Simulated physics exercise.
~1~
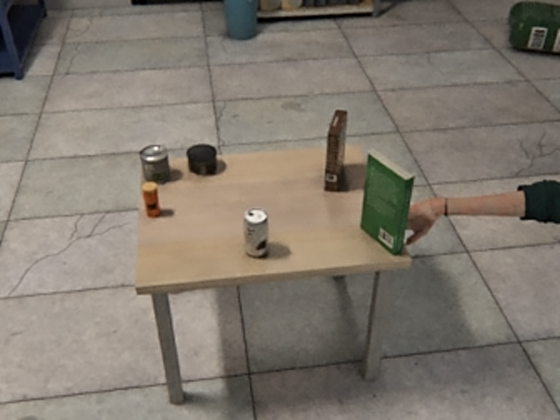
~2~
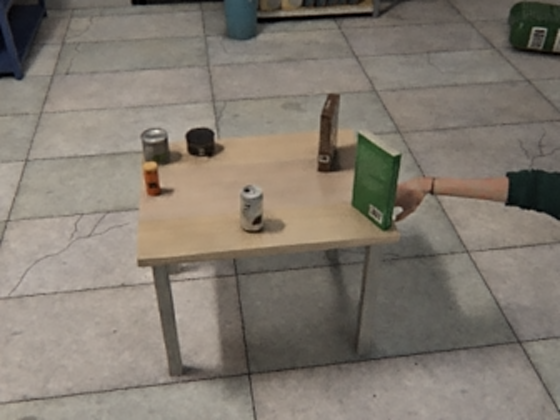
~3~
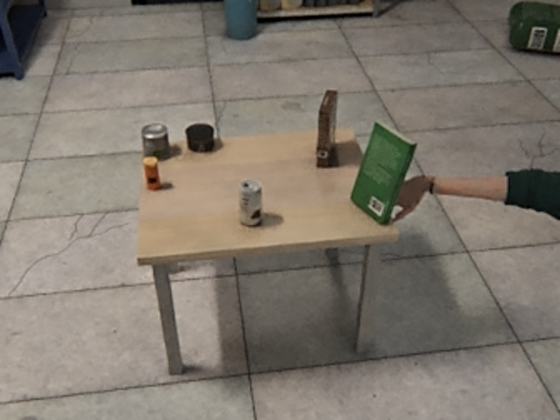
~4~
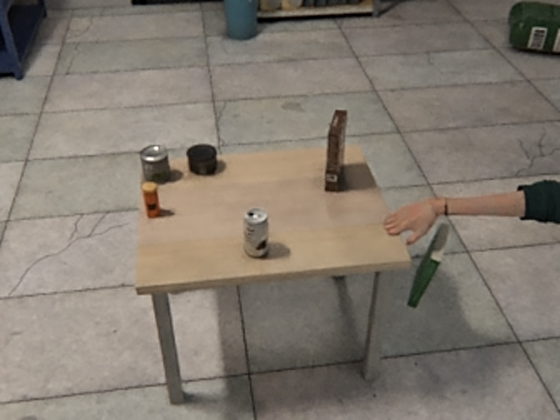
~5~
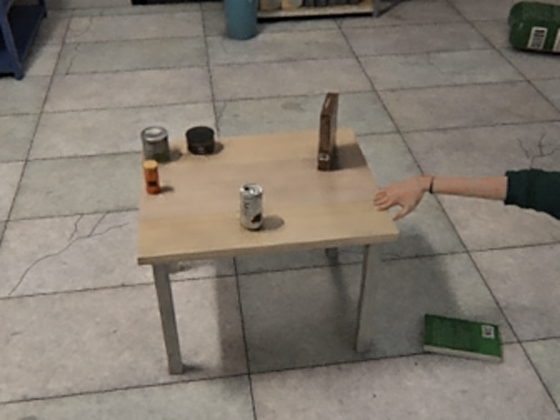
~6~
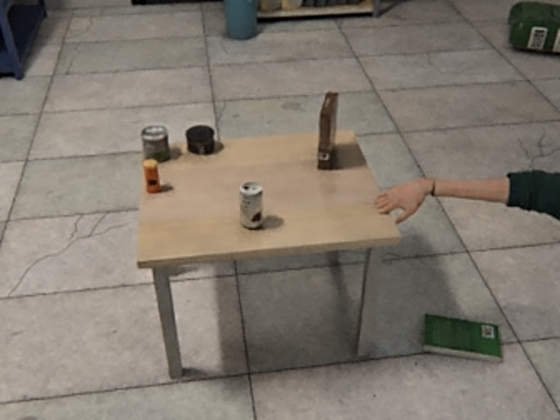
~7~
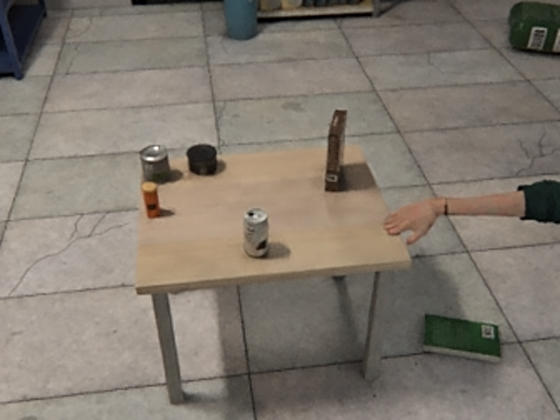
Tiled-floor room, small wooden table shifting back and forth, green book tipping off beside a hand onto the floor, other items staying upright.
